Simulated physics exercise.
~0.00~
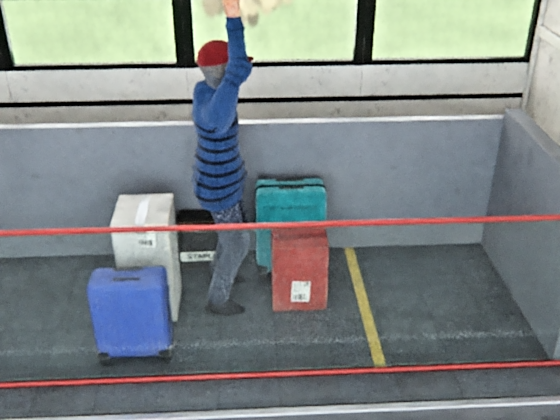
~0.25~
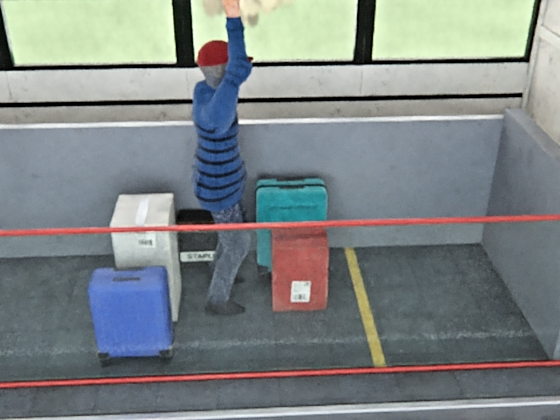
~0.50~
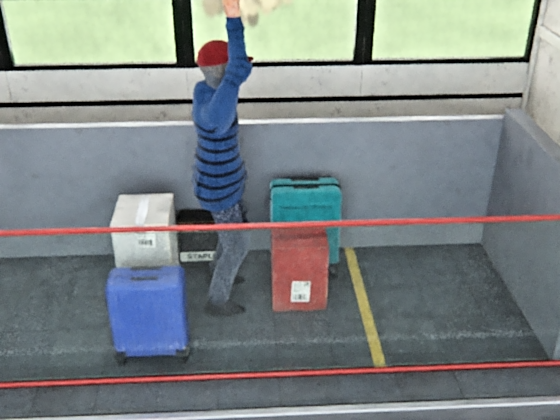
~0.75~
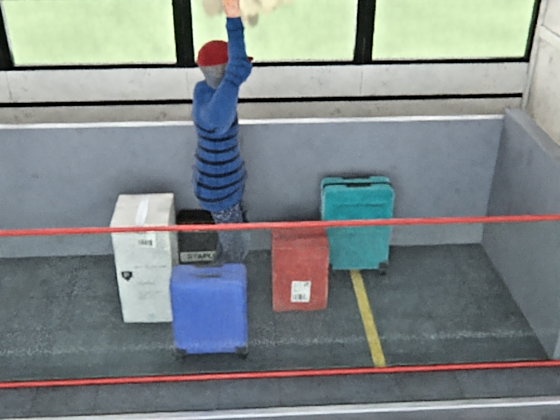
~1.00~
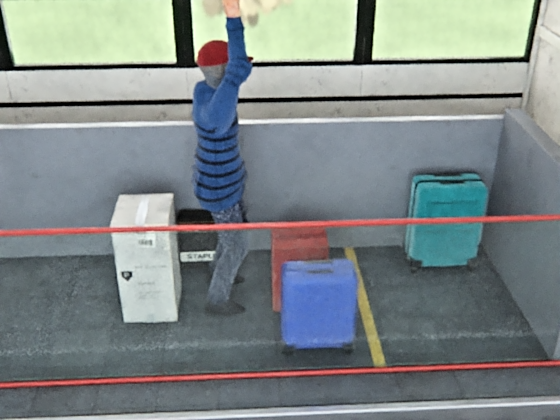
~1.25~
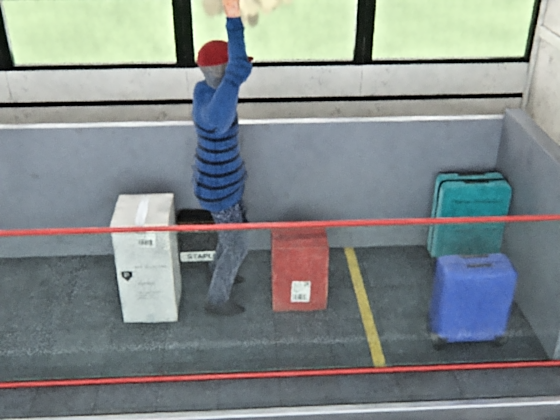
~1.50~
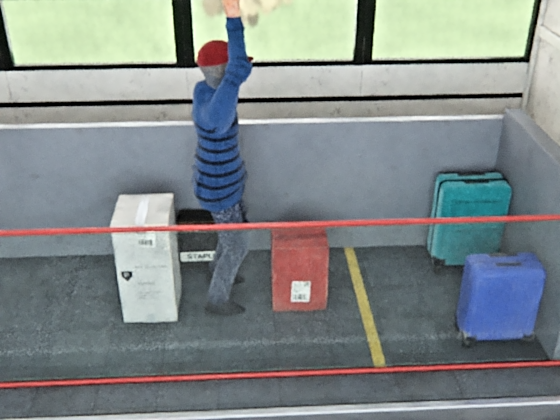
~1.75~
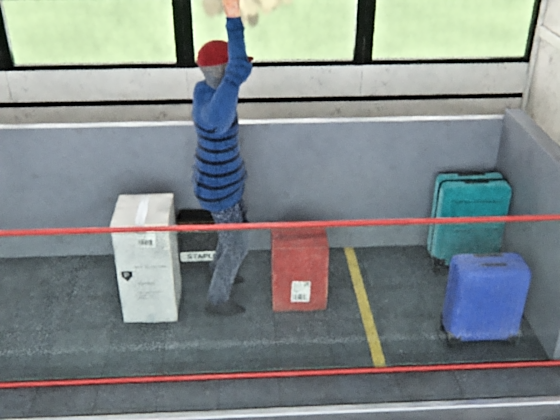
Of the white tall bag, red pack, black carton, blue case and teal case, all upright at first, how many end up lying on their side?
None of them end up on their side. The blue and teal cases roll across the bay but stay upright, and the other three stay where they are.
